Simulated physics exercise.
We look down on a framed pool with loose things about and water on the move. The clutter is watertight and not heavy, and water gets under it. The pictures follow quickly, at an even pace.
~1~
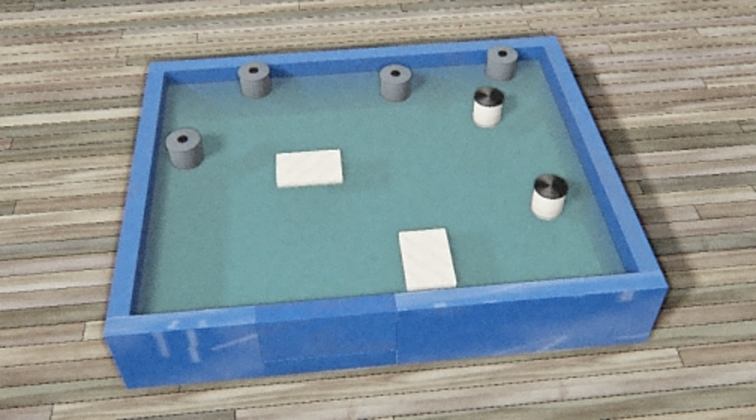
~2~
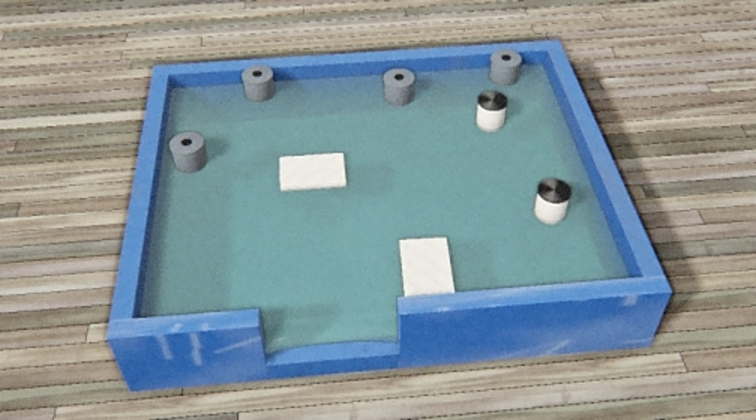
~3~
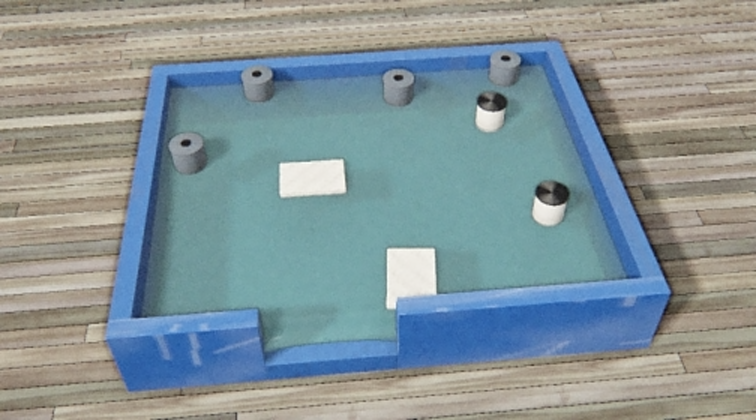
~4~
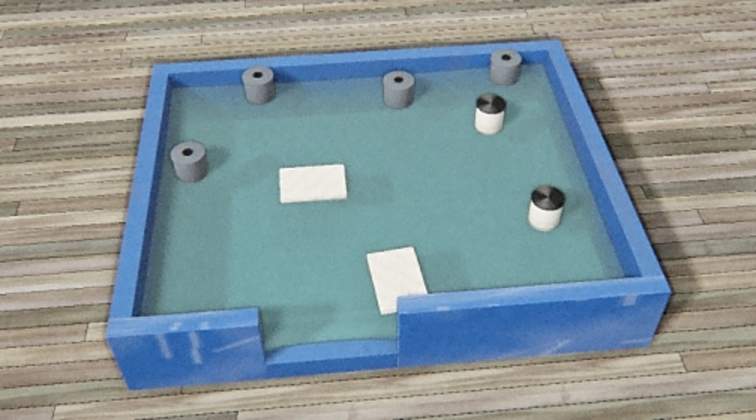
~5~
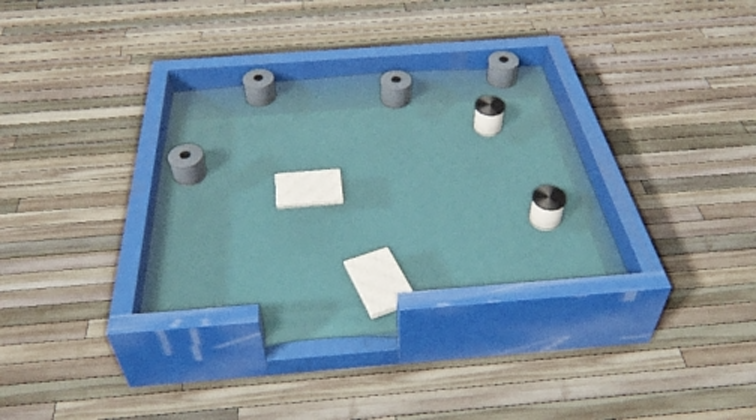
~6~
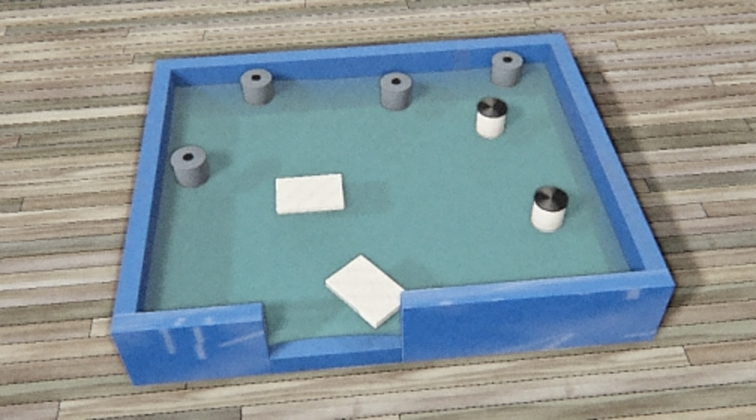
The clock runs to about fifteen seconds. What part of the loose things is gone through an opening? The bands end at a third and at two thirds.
Share: Under a third.
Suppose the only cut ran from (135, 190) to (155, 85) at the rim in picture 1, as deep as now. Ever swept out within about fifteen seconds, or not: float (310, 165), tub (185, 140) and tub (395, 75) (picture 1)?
In turn: Carried outside, through, yes.
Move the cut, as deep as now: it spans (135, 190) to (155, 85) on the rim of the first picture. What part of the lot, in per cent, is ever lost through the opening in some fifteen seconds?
Near 50 in a hundred.
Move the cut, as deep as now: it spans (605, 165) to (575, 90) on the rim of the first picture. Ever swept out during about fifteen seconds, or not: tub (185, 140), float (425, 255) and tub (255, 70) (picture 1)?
In that order: Inside, out, no.
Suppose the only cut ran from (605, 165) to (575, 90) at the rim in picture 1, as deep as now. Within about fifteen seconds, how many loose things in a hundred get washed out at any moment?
About 60 per cent.
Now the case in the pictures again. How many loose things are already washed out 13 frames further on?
1 of them.
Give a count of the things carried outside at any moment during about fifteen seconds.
2 of them.
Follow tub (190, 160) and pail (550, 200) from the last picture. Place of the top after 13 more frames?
Roughly at (191, 202) and (526, 227).
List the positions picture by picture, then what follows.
A float at (427, 257), afloat; a float at (309, 166) floats; 0 of 8 have shifted, in the first picture.
A float at (427, 265), afloat; a float at (312, 169) floats; 0 of 8 have shifted, in the second picture.
A float at (411, 275), afloat, close to its start; a float at (312, 176) floats, close to its start; 1 of 8 have shifted, in the third picture.
A float at (398, 277) floats, close to its start; a float at (313, 181) floats, close to its start; 4 of 8 have shifted, in the fourth picture.
A float at (380, 279), afloat, a stride from its start; a float at (309, 186), afloat, close to its start; 5 of 8 have shifted, in the fifth picture.
A float at (368, 288), afloat, a stride from its start; a float at (309, 191) floats, close to its start; 7 of 8 have shifted, in the sixth picture.
A moment on, 1 of 8 are out; 7 afloat.
Next, 1 of 8 are out; 7 afloat.
Later, 2 of 8 are out; 6 afloat.
In the end, 2 of 8 are out; 6 afloat.
